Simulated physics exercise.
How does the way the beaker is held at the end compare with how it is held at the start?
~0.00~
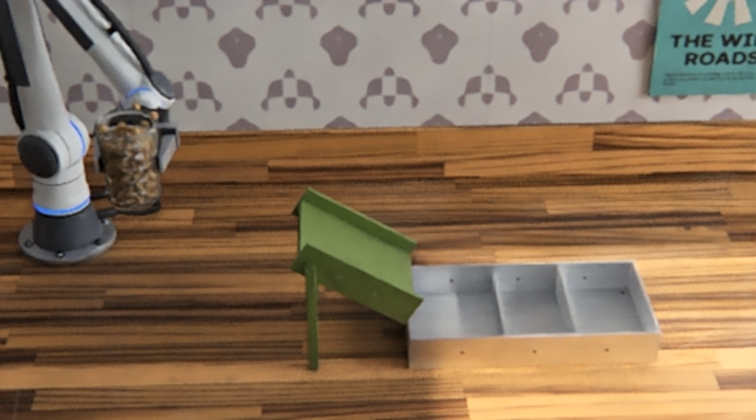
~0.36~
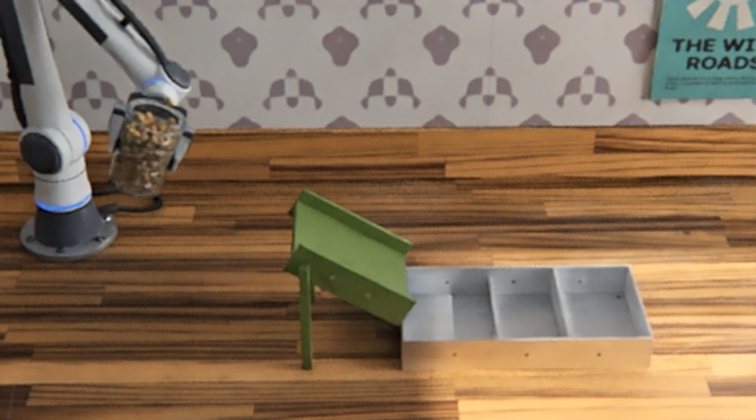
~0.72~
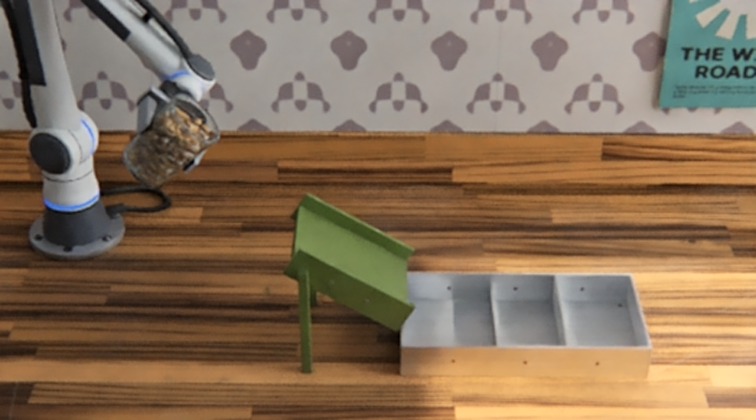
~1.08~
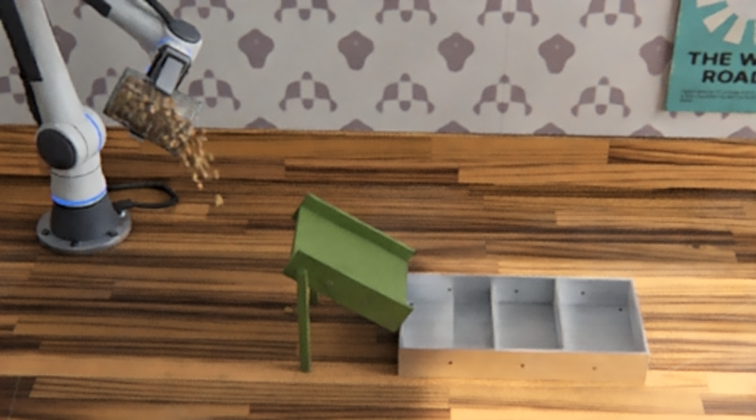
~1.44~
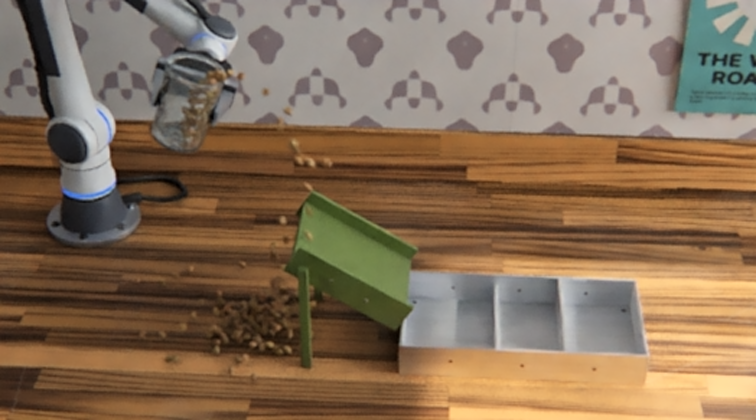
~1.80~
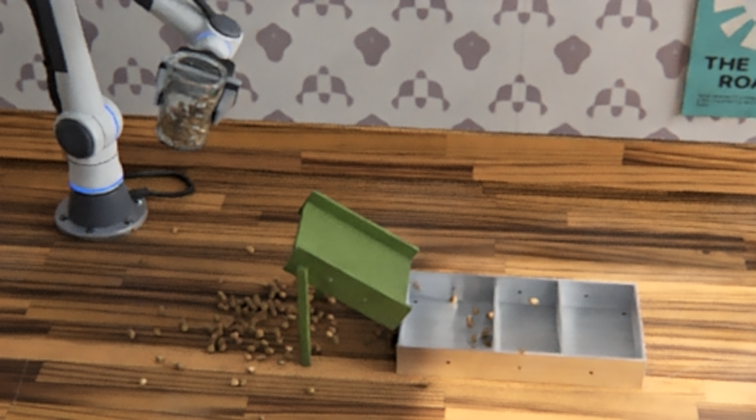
At the start the robot arm holds the beaker upright, while at the end the beaker is leaning.
